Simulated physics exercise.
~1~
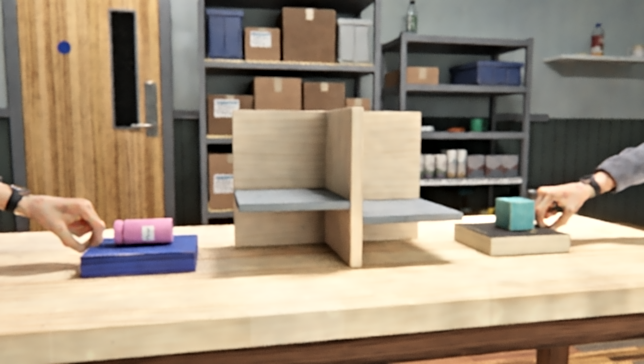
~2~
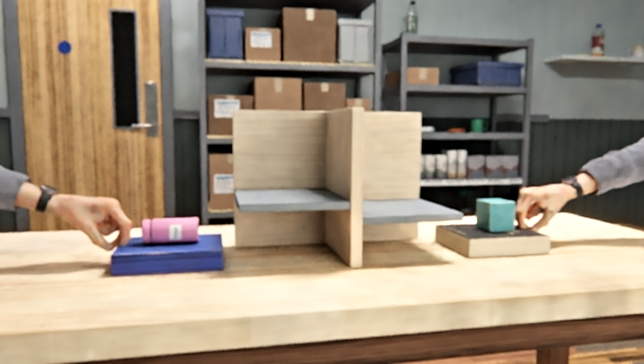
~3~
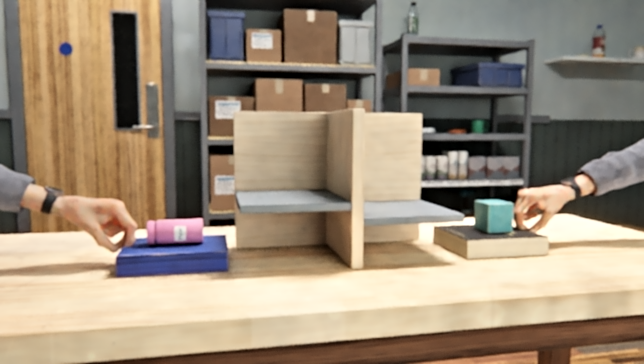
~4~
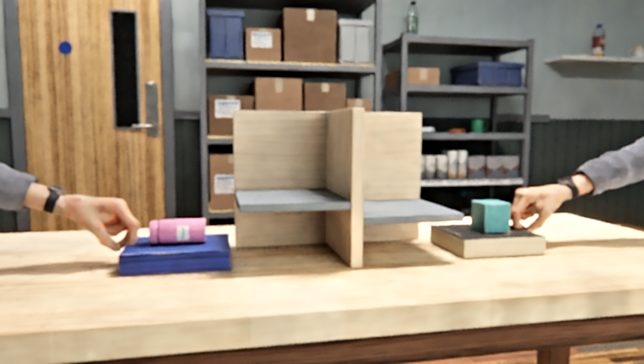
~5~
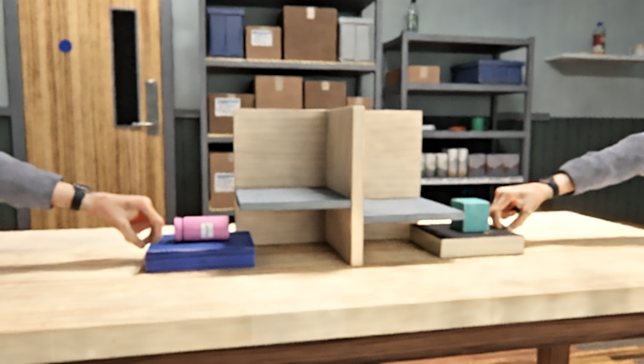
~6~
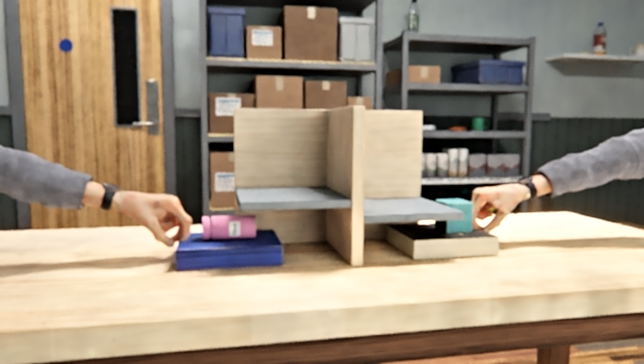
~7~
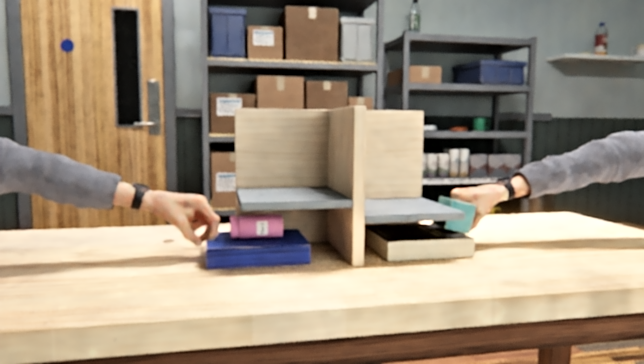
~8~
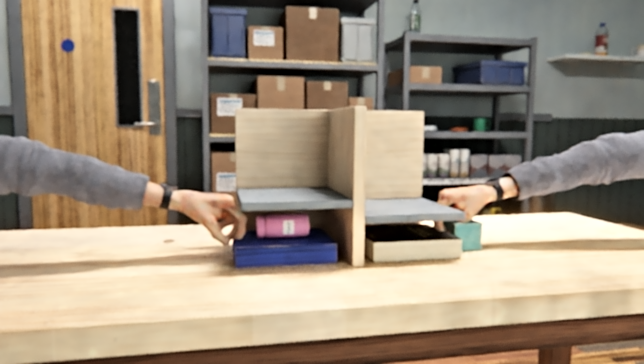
Two hands slide loaded flat objects inward across a pale wooden table toward low grey shelves on either side of an upright wooden divider, seen from the front by a slightly swaying camera in a storeroom. At left, a blue board carries a pink shaker lying on its side; at right, a black book with pale page edges carries a turquoise block. Both loads move steadily inward. The shaker passes beneath the left shelf untouched, still riding its board. The block meets the right shelf's edge, tips, and drops off the book, ending on the table beside it.
